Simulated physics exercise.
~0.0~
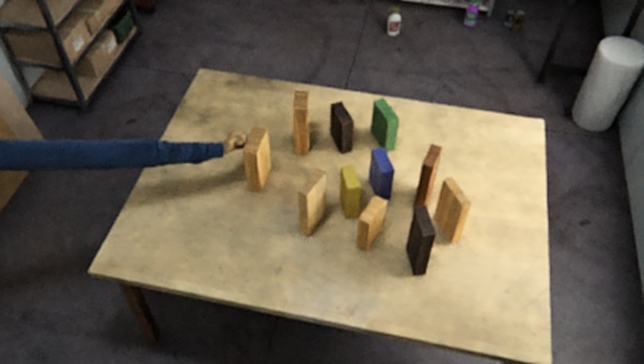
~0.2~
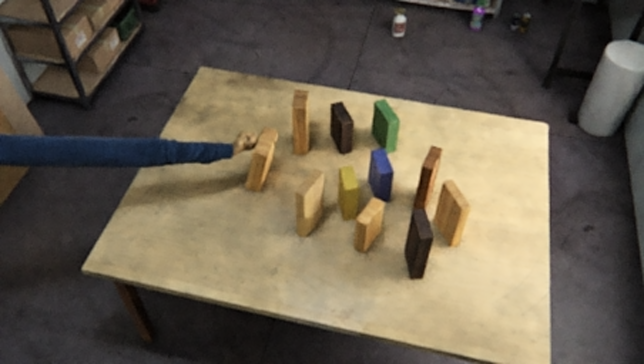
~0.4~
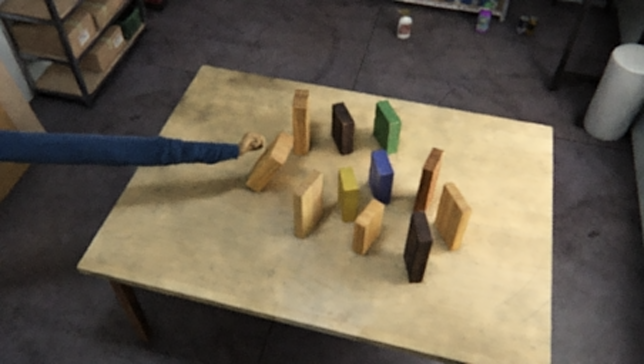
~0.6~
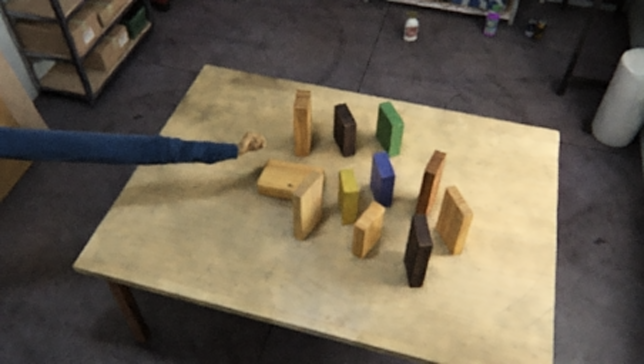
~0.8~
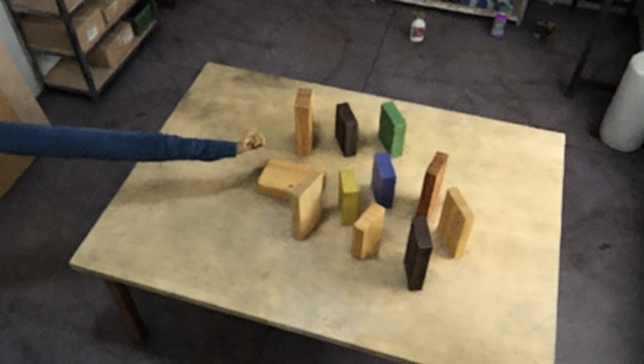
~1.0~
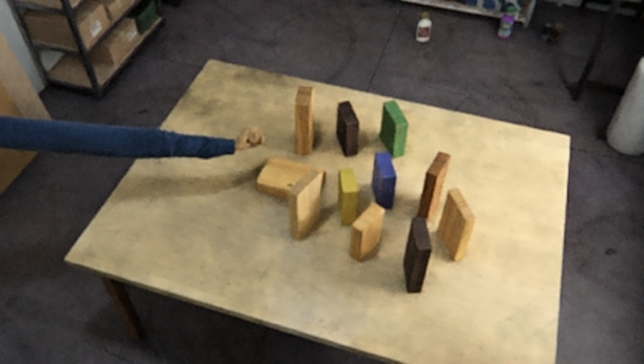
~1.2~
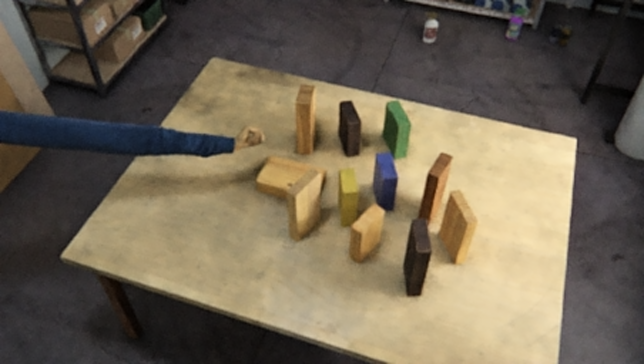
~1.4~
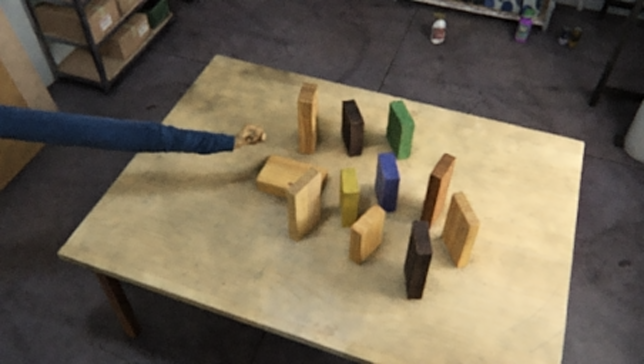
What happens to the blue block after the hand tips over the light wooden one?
The blue block stays upright in its place and is still standing at the end.
